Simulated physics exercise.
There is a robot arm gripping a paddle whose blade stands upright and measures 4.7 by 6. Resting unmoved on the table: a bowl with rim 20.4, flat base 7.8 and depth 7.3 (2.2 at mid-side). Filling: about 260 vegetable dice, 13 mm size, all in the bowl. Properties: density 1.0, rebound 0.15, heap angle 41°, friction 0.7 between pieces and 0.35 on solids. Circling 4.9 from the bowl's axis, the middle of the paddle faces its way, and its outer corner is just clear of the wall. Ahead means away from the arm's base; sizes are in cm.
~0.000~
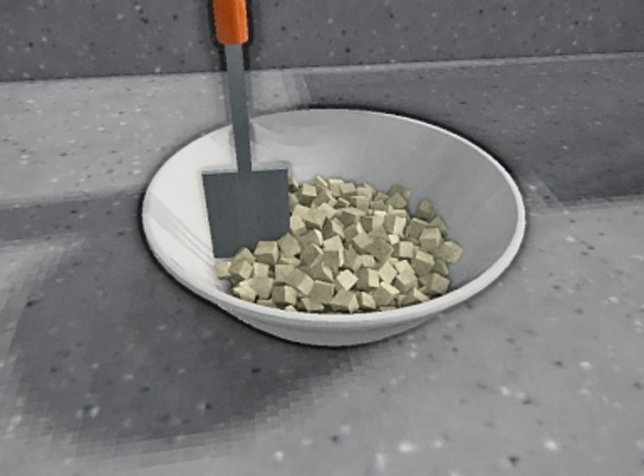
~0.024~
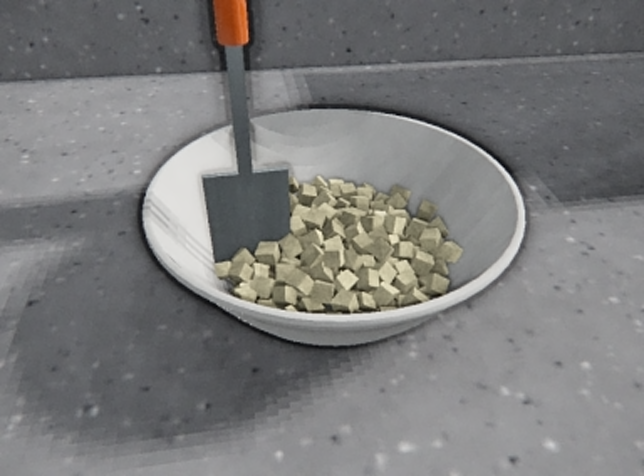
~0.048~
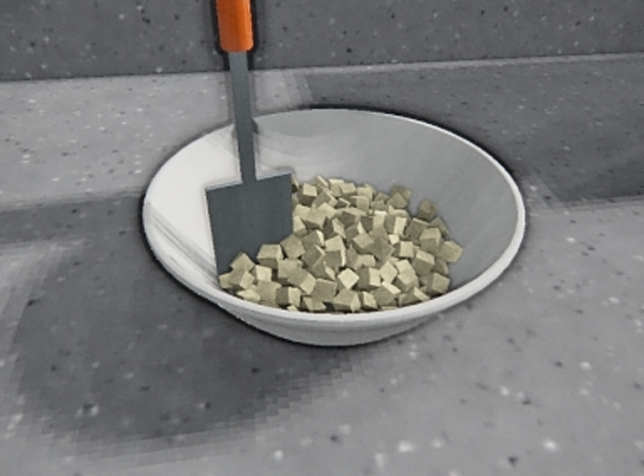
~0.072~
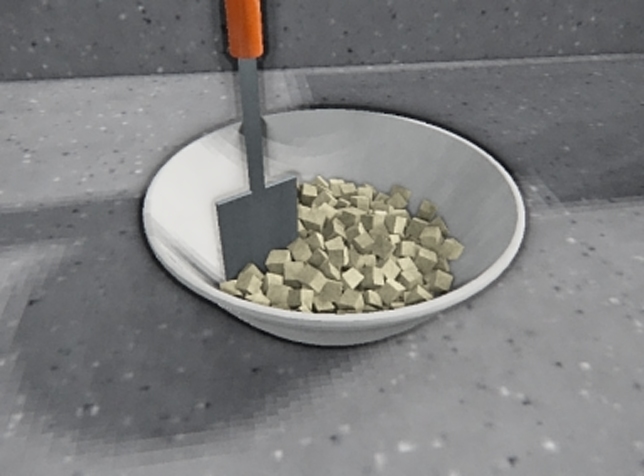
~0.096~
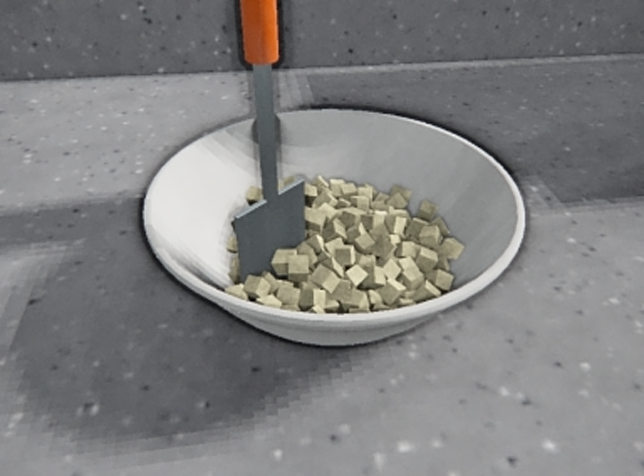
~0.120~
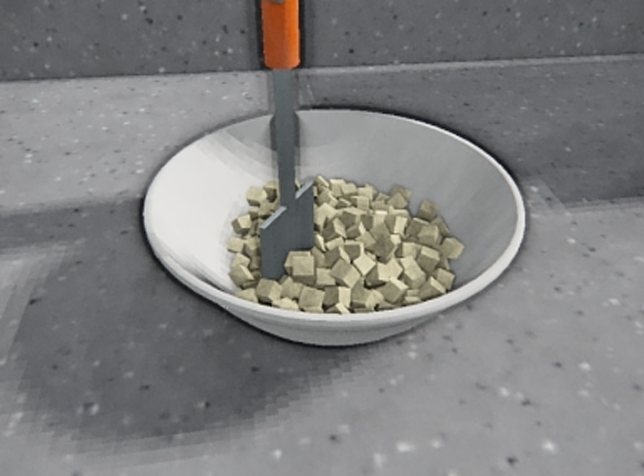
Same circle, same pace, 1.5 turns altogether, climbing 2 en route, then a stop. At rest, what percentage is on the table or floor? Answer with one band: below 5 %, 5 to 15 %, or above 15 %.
5 to 15 %.
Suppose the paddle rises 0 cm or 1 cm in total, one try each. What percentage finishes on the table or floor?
Roughly 15 percent, then roughly 10 percent.
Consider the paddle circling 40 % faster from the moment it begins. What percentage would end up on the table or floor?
I'd say close to 20 %.
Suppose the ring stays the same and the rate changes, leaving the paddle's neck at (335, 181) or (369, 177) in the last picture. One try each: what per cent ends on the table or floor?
Well, about 20 percent the first time and about 30 percent the second.
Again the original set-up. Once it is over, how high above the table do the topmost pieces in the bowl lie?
7.0 cm or so.
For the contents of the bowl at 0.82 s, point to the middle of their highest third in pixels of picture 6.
I'd point to about (335, 281).
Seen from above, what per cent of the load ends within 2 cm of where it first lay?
I'd say something near 15 percent.
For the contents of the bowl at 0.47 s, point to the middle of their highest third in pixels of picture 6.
Centre estimate: Approx. (318, 157) px.
After 0.47 s, 244° round, highest piece 9 above the table; 248 in the bowl, 3 on the table or floor, 5 in flight or on the tool.
After 0.82 s, 74° round, highest piece 9 above the table; 236 in the bowl, 17 on the table or floor, 3 in flight or on the tool.
After 1.20 s, 180° round, highest piece 8 above the table; 236 in the bowl, 20 on the table or floor.
After 1.90 s, 180° round, highest piece 8 above the table; 236 in the bowl, 20 on the table or floor.
At rest, 236 in the bowl, 20 on the table or floor. That is 8 % on the table or floor.
